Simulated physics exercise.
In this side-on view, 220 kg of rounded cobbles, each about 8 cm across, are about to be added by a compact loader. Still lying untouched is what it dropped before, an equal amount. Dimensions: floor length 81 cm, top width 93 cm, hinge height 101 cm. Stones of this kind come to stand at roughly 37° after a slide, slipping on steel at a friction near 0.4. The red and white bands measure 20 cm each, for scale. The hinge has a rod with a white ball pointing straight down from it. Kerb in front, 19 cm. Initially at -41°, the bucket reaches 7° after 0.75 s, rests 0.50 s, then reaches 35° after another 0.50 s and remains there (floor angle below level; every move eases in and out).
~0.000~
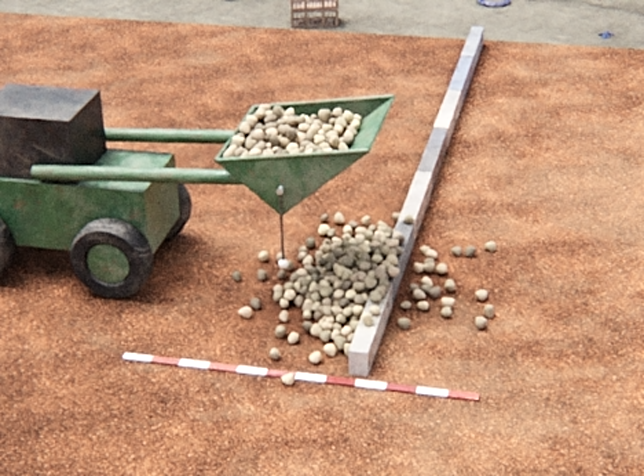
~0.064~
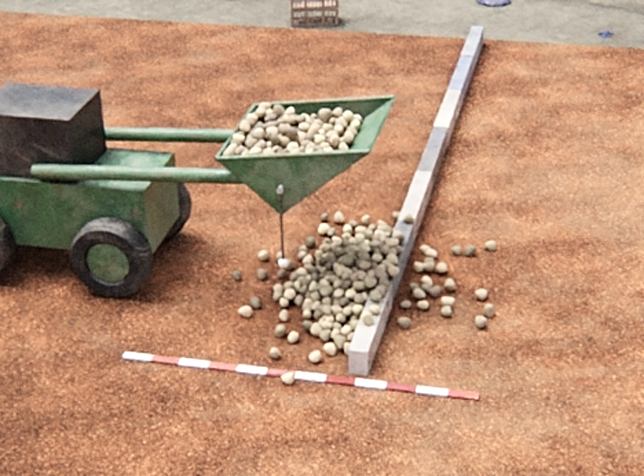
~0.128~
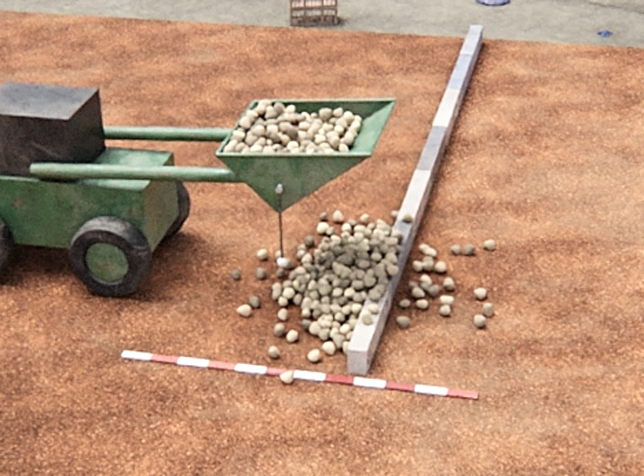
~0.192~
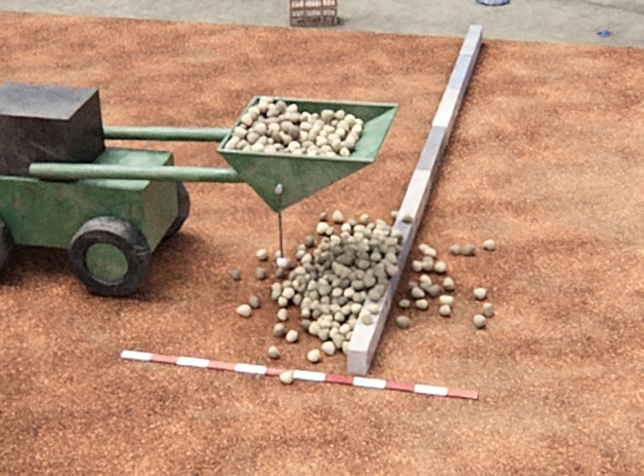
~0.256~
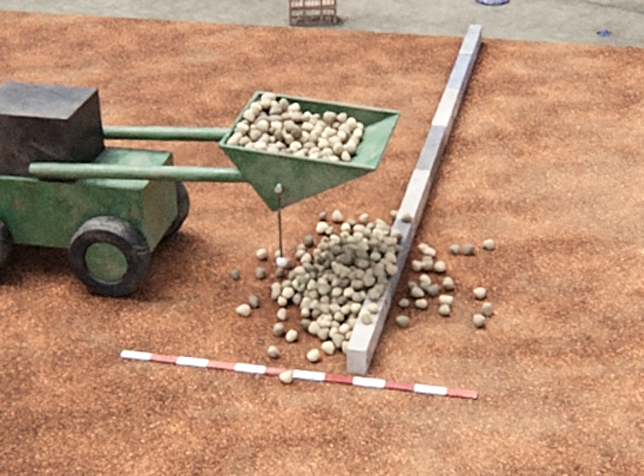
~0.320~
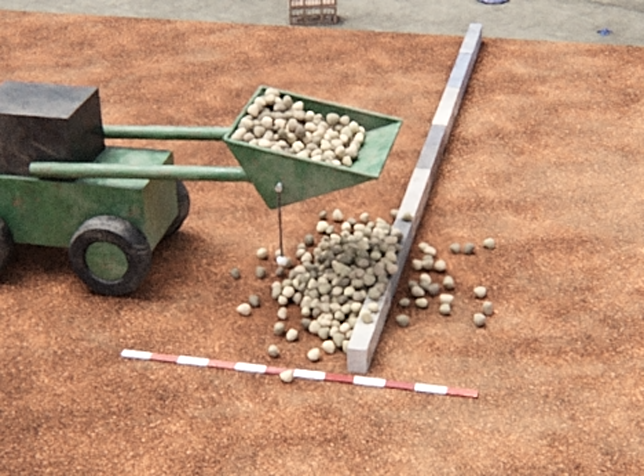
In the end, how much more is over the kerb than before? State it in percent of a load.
By the end about 88 per cent more lies there.
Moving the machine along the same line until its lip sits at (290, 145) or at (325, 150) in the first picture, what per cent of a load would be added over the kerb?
The first would add around 0 per cent, the second around 20 per cent.
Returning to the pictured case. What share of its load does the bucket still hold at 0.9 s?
Roughly 100 per cent remains inside.
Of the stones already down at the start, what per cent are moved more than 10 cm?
5 per cent.
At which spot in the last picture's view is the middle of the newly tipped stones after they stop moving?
Around (433, 283) in the last picture.
After 0.6 s the floor is at -1°; in per cent of one load, 100 in the bucket, 94 on this side of the kerb, 7 over the kerb; the foremost stones are at (468, 287).
After 0.9 s the floor is at 7°; in per cent of one load, 100 in the bucket, 94 on this side of the kerb, 7 over the kerb; the foremost stones are at (468, 287).
After 2.2 s the floor is at 35°; in per cent of one load, 18 in the bucket, 124 on this side of the kerb, 59 over the kerb; the foremost stones are at (497, 285).
After 4.7 s the floor is at 35°; in per cent of one load, 0 in the bucket, 105 on this side of the kerb, 95 over the kerb; the foremost stones are at (543, 297). Net gain over the kerb, 88.
